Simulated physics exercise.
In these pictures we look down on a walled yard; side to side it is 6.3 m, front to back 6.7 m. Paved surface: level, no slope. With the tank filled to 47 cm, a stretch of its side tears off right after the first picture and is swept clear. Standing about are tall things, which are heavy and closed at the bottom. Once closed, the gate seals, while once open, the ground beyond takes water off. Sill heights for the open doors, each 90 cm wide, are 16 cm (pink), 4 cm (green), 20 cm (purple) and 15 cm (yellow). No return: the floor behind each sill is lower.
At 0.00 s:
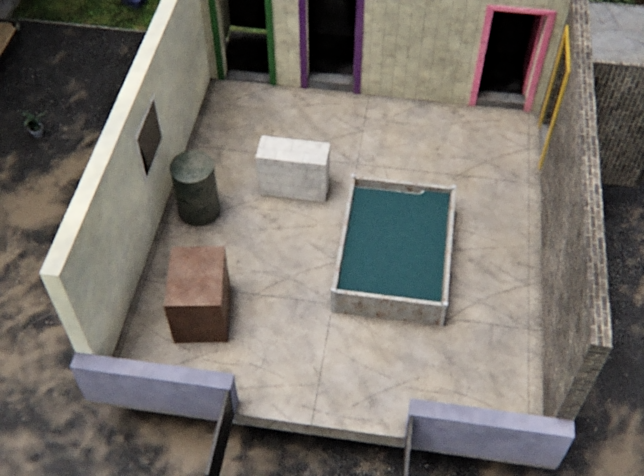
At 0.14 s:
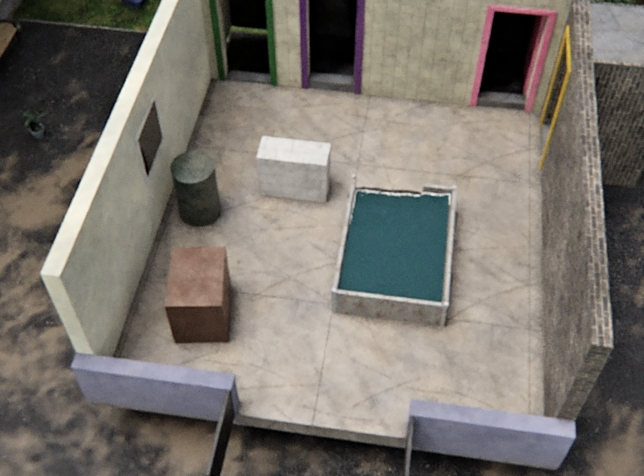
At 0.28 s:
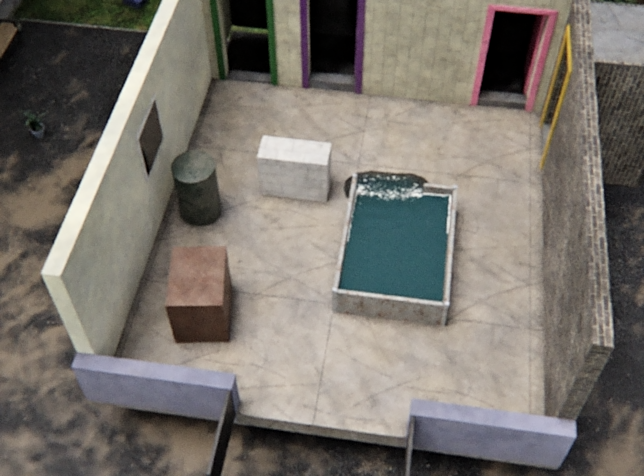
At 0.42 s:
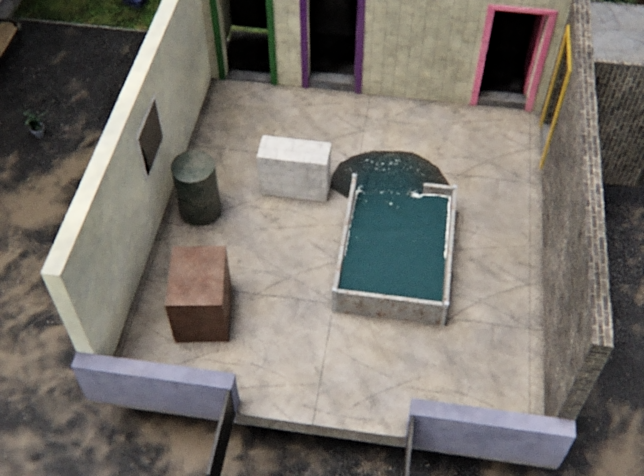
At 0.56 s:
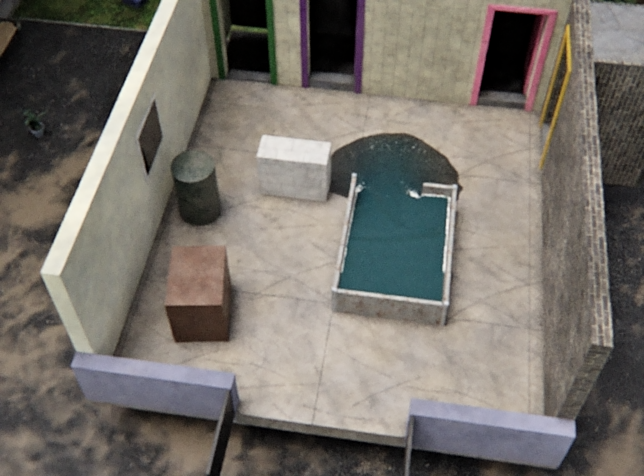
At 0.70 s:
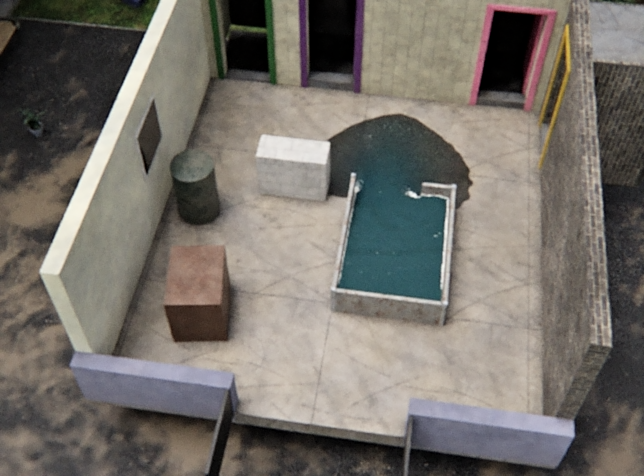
Walled yard seen from above, with water breaking out of a rectangular tank's far side and spreading across the paved floor.
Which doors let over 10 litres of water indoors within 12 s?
The pink door: 10 litres or less, the green door: Over 10 litres, the purple door: 10 litres or less, the yellow door: 10 litres or less.
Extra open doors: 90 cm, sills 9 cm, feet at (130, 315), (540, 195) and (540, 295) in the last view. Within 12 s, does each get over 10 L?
Well, the first is on the low side, the second is on the low side, and the third is on the low side.
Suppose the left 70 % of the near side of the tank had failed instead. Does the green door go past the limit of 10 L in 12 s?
Green: Falls short.
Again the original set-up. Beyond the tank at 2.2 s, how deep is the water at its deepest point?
It gets to some 23 cm.
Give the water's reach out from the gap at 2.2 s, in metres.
About 4.0 m out.
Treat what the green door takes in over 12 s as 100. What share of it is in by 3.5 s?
About 10%.
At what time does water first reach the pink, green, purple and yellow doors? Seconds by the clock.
Times: Pink 1.6 seconds, green 2.0 seconds, purple 1.4 seconds, yellow 2.6 seconds.
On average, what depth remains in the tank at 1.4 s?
About 33 cm.
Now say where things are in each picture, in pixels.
The first frame shows the tank at (396, 240) is whole and still, 47 cm deep.
In the second frame, the front is at a hidden place, 0.6 m from the gap on the tank's far side; 0.2 m2 of floor is under water; 47 cm left at the back of the tank.
In the third frame, the front is at a hidden place, 0.8 m from the gap on the tank's far side; 0.7 m2 of floor is under water; 47 cm left at the back of the tank.
In the fourth frame, the front is at (413, 157), 1.2 m from the gap on the tank's far side; 1.6 m2 of floor is under water; 47 cm left at the back of the tank.
In the fifth frame, water pours out on the tank's far side and has run 1.6 m, to (382, 137); typically 5 cm deep outside, 47 cm at the tank's back.
In the sixth frame, the front is at (387, 119), 2.1 m from the gap on the tank's far side; 3.4 m2 of floor is under water; 47 cm left at the back of the tank.
After 1.4 s water covers 20 % of the floor and is deepest (24 cm) near (372, 193); pink door not reached, green door not reached, purple door 7 cm at the sill, 0 L in, yellow door not reached.
After 2.2 s water covers 25 % of the floor and is deepest (23 cm) near (396, 102); pink door 10 cm at the sill, 0 L in, green door 5 cm at the sill, 0 L in, purple door 17 cm at the sill, 0 L in, yellow door not reached.
After 3.5 s water covers 30 % of the floor and is deepest (21 cm) near (210, 82); pink door 12 cm at the sill, 0 L in, green door 7 cm at the sill, 8 L in, purple door 14 cm at the sill, 0 L in, yellow door 13 cm at the sill, 0 L in.
After 7.0 s water covers 70 % of the floor and is deepest (12 cm) near (193, 188); pink door 9 cm at the sill, 1 L in, green door 9 cm at the sill, 60 L in, purple door 7 cm at the sill, 0 L in, yellow door 8 cm at the sill, 1 L in.
After 12.0 s water covers 95 % of the floor and is deepest (6 cm) near (518, 437); pink door 5 cm at the sill, 1 L in, green door 5 cm at the sill, 93 L in, purple door 5 cm at the sill, 0 L in, yellow door 4 cm at the sill, 1 L in.
